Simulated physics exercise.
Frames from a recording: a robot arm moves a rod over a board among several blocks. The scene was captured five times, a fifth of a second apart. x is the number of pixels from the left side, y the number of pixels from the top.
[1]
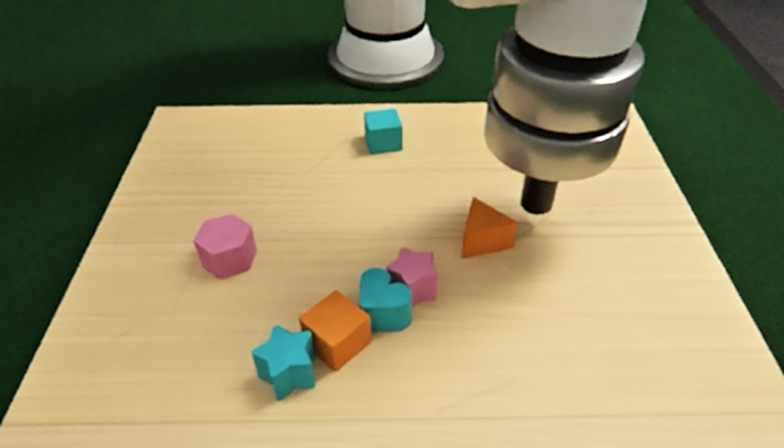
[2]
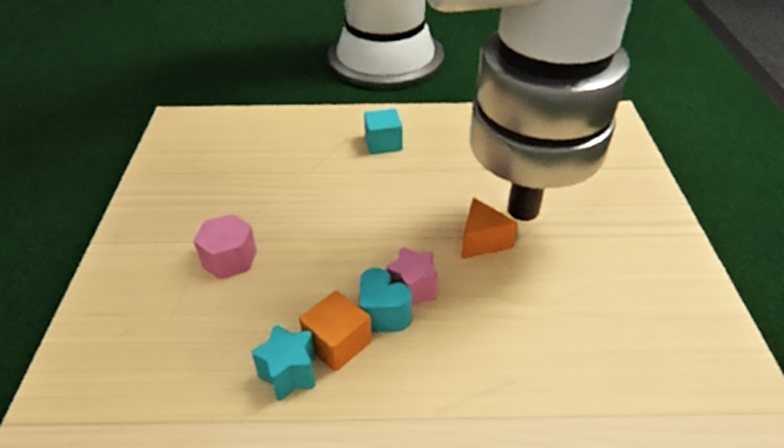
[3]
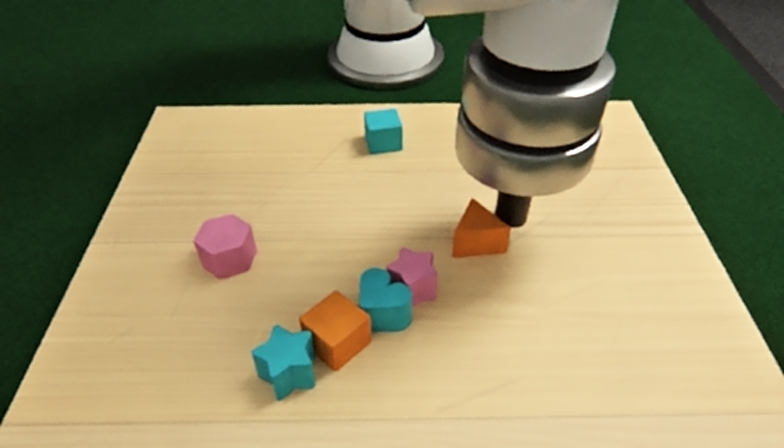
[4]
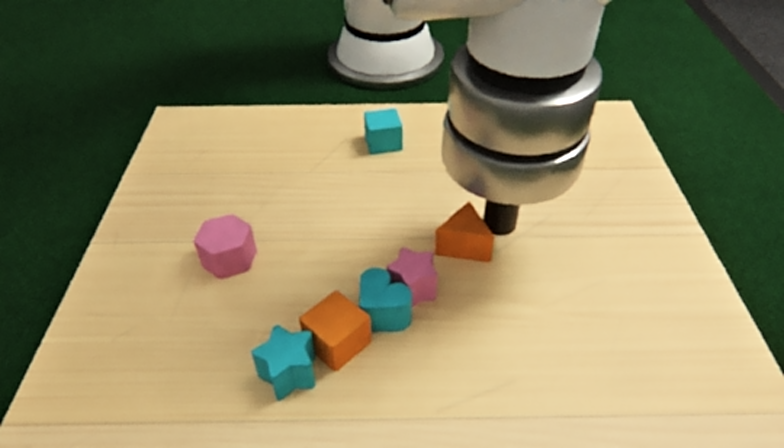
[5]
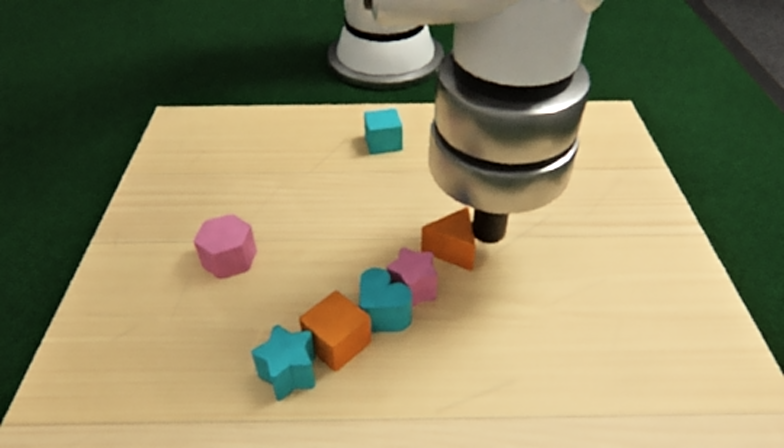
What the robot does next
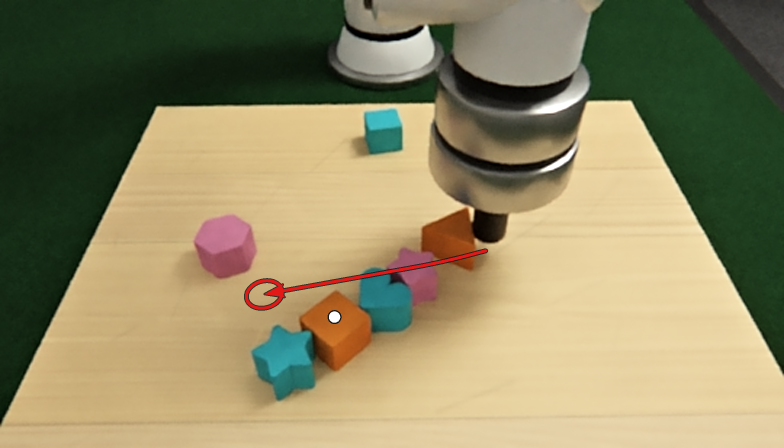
We see a robot arm over a wooden board of turquoise, pink and orange blocks; its rod moves slightly left to the orange triangular piece, then pushes it a short way left and slightly down, near the pink star-shaped block.
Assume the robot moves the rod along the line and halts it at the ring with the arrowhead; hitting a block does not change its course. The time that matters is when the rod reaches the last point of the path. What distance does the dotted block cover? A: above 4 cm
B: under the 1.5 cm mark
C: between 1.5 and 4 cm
(C)
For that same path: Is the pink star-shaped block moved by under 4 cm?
Final answer: No.
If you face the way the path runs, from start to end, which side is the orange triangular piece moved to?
That's a shift to the right.
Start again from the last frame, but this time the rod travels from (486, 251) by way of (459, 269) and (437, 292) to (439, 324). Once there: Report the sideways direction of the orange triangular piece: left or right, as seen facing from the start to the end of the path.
The shift is to the right of that direction.
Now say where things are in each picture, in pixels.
In the first frame, lower end of the rod (536, 205), tops of blocks, orange square piece (335, 317), turquoise heart (382, 289), pink star-shaped block (413, 264), orange triangular piece (485, 217).
In the second frame, rod (523, 211), blocks as before.
In the third frame, rod (511, 217), orange triangular piece (479, 218).
In the fourth frame, rod (499, 225), orange triangular piece (467, 221).
In the fifth frame, rod (489, 232), orange square piece (335, 317), turquoise heart (382, 289), pink star-shaped block (413, 264), orange triangular piece (455, 225).
The drawn path runs from (486, 251) over (416, 267) and (342, 280) to (264, 294); the dot is on the orange square piece.
What follows on the original path. One third of the way, rod (416, 249); orange square piece (327, 324), turned 20° clockwise; turquoise heart (374, 299); pink star-shaped block (398, 271), turned 15° anticlockwise; orange triangular piece (382, 232).
Two thirds of the way, rod (338, 262); orange square piece (316, 334), turned 25° clockwise; turquoise heart (372, 324), turned 45° anticlockwise; pink star-shaped block (352, 285), turned 90° anticlockwise; orange triangular piece (338, 229), turned 85° clockwise.
At the end, rod (260, 276); orange square piece (316, 334), turned 25° clockwise; turquoise heart (372, 324), turned 45° anticlockwise; pink star-shaped block (352, 285), turned 95° anticlockwise; orange triangular piece (338, 229), turned 85° clockwise.
